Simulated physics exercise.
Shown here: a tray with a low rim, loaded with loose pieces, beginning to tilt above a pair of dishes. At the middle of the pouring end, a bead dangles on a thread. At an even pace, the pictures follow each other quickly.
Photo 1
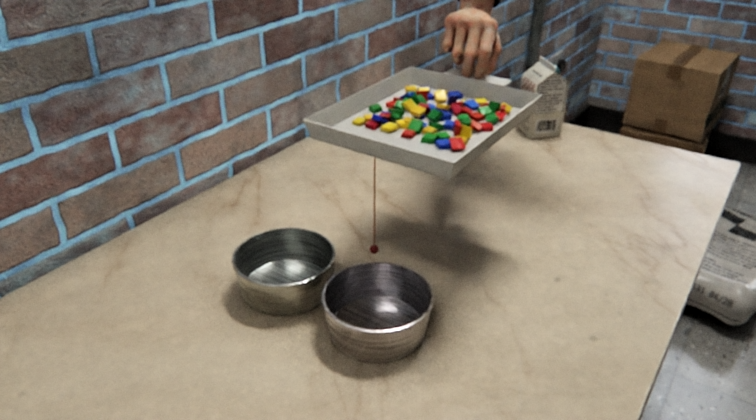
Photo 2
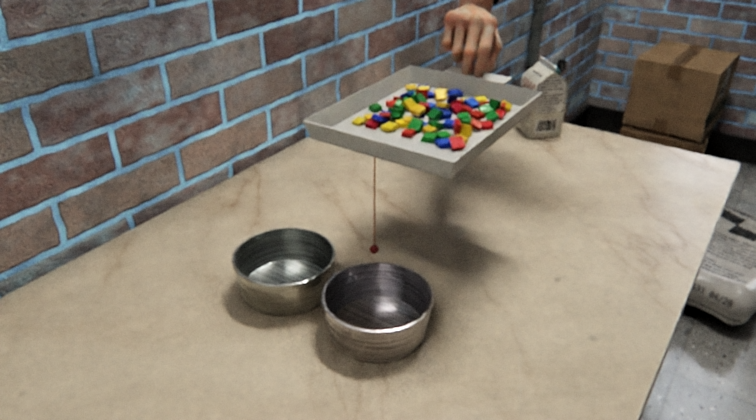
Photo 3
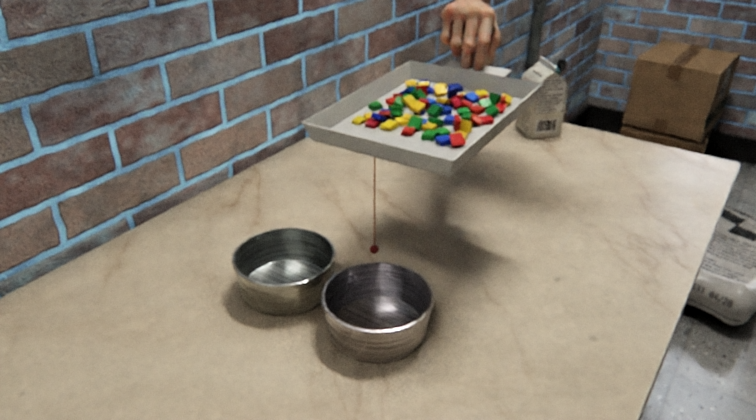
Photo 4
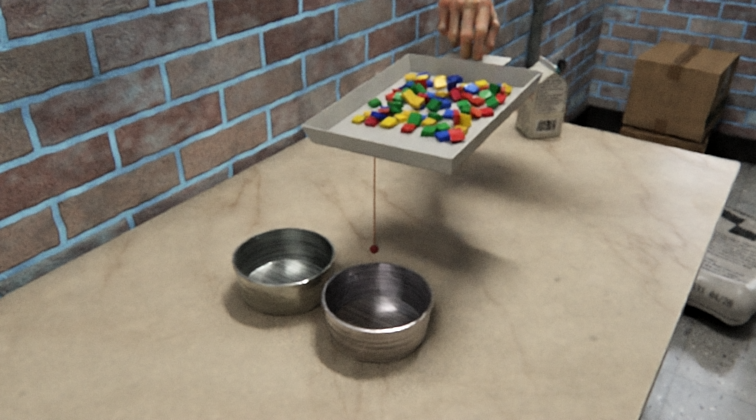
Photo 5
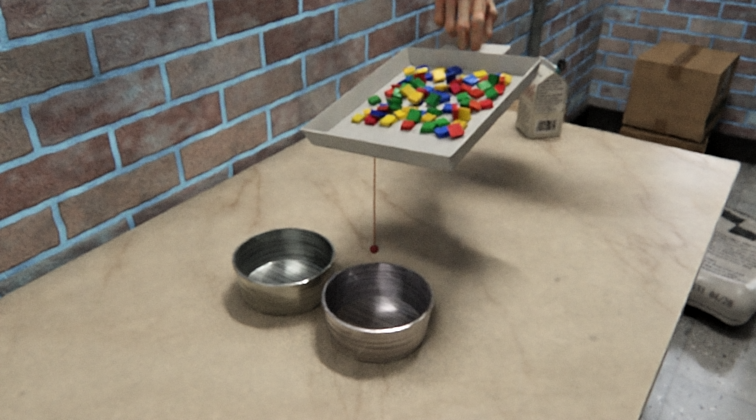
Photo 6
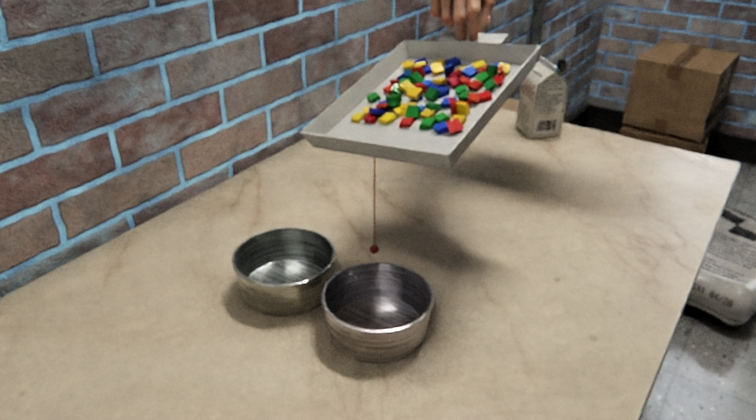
A hand slowly tilts a tray of colourful pieces, raising its far end above two metal bowls.
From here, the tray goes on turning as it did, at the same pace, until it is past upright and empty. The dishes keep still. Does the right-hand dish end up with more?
No, the left-hand dish does.
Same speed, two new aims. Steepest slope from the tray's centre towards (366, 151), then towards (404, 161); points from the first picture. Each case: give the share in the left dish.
50 % and 0 %.
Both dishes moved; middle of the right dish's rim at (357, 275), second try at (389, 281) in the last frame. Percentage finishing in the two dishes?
60 per cent, then 90 per cent.
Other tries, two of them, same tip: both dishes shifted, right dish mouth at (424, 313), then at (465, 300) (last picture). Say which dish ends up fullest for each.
First try: The leftmost dish. Second try: The leftmost dish.
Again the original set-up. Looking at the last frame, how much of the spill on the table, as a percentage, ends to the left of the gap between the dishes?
Near 30 in a hundred.
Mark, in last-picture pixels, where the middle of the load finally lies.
Roughly pixel (305, 274).
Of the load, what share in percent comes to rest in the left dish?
Roughly 70 %.
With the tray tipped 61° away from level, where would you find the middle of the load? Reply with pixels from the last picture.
Somewhere around pixel (346, 123) in the last picture.
Just after the last frame, tray tipped steeply; almost all on the tray; just a few in the air.
A moment on, tray tipped past a quarter turn; roughly two thirds on the tray; about a tenth in the left dish; about a tenth outside both; roughly a quarter in the air.
Further on, tray tipped past a quarter turn; roughly two thirds in the left dish; roughly a third outside both.
When it is over, tray tipped past a quarter turn; not one in the right dish; roughly two thirds in the left dish; roughly a third outside both.
